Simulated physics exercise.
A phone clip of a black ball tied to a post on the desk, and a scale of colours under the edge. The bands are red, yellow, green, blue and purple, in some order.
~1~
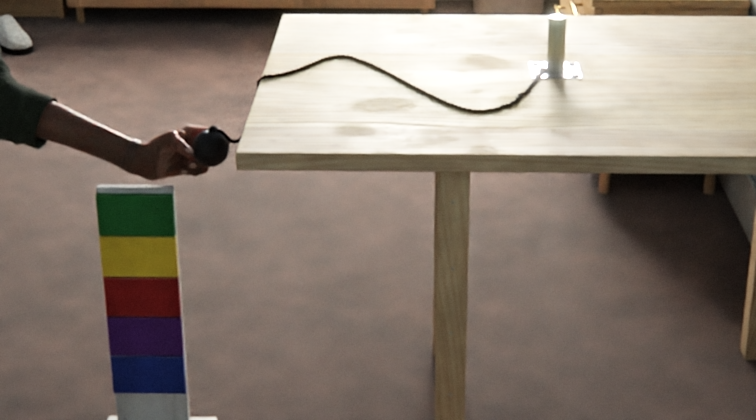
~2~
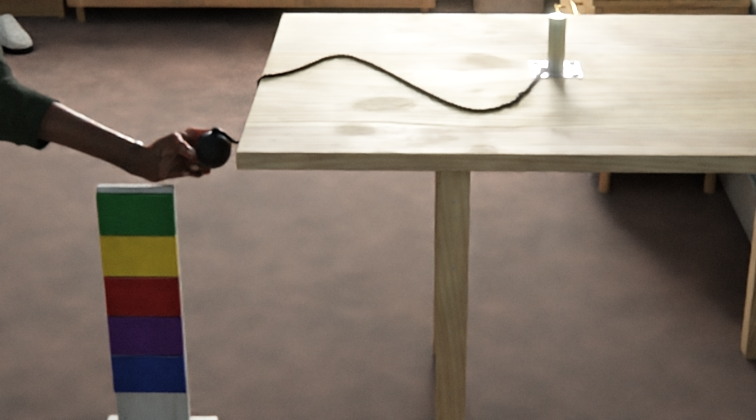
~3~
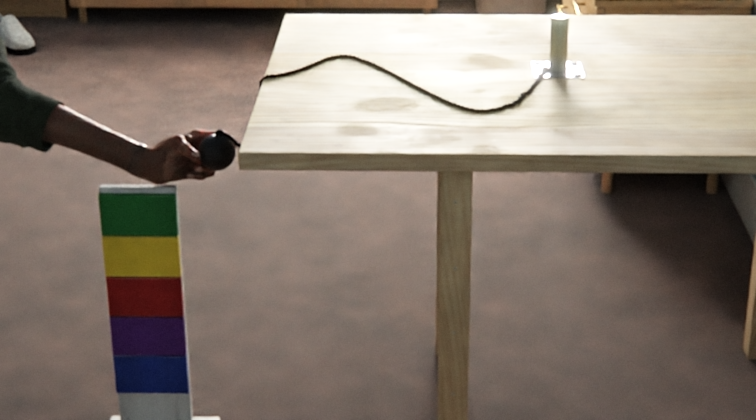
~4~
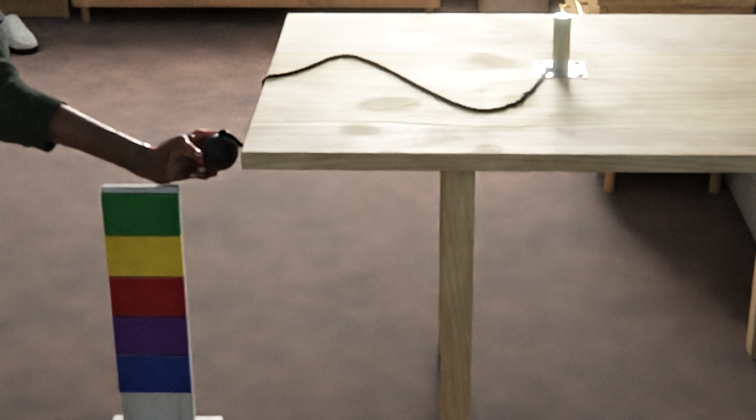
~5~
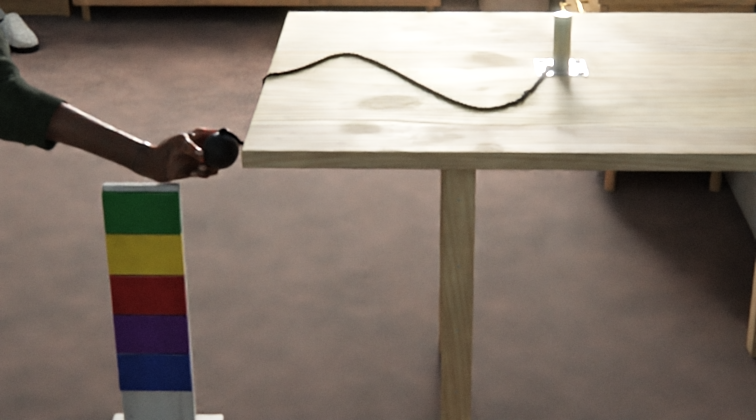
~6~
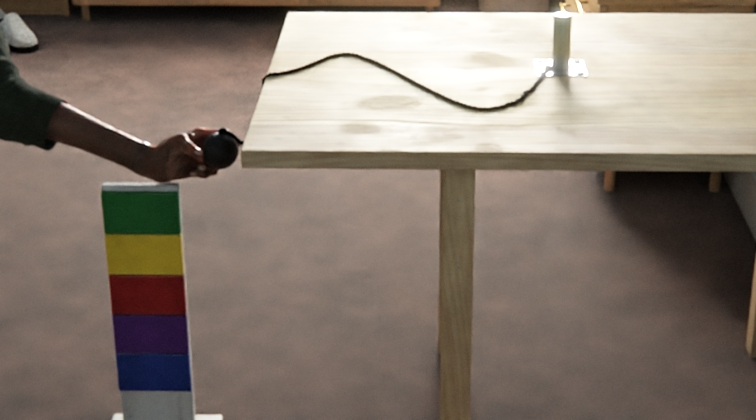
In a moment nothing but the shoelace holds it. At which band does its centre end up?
The blue one.
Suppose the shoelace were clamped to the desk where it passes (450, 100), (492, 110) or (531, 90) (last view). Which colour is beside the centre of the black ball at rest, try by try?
It would be red; red; purple.
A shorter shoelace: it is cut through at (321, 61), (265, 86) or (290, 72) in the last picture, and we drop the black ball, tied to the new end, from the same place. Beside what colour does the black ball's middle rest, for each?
One after the other, green; red; yellow.
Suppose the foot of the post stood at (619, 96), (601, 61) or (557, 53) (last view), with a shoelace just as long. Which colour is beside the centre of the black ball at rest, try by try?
Try by try: Purple; purple; blue.
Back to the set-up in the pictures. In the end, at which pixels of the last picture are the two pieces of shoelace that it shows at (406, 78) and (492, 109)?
At (279, 86), then (405, 77).
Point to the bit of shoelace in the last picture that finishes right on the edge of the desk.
At (396, 72), roughly.
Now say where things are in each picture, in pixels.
In the first frame, black ball (211, 148); green (135, 217); yellow (139, 257); red (142, 298); purple (145, 337); blue (148, 376).
In the second frame, black ball (213, 150); shoelace through (531, 86) (472, 110) (405, 82) (345, 56) (267, 78).
In the third frame, black ball (217, 152).
In the fourth frame, black ball (220, 152); shoelace through (536, 86) (477, 110) (410, 81) (350, 56) (271, 78).
In the fifth frame, black ball (221, 151).
In the sixth frame, black ball (220, 151); shoelace through (536, 84) (477, 109) (410, 80) (350, 54) (272, 76).
Soon after, ball near (232, 293); level with red.
After that, ball near (287, 371); level with blue.
And then, ball near (269, 376); level with blue.
In the end, ball near (275, 376); level with blue. The shoelace holds its middle at blue.
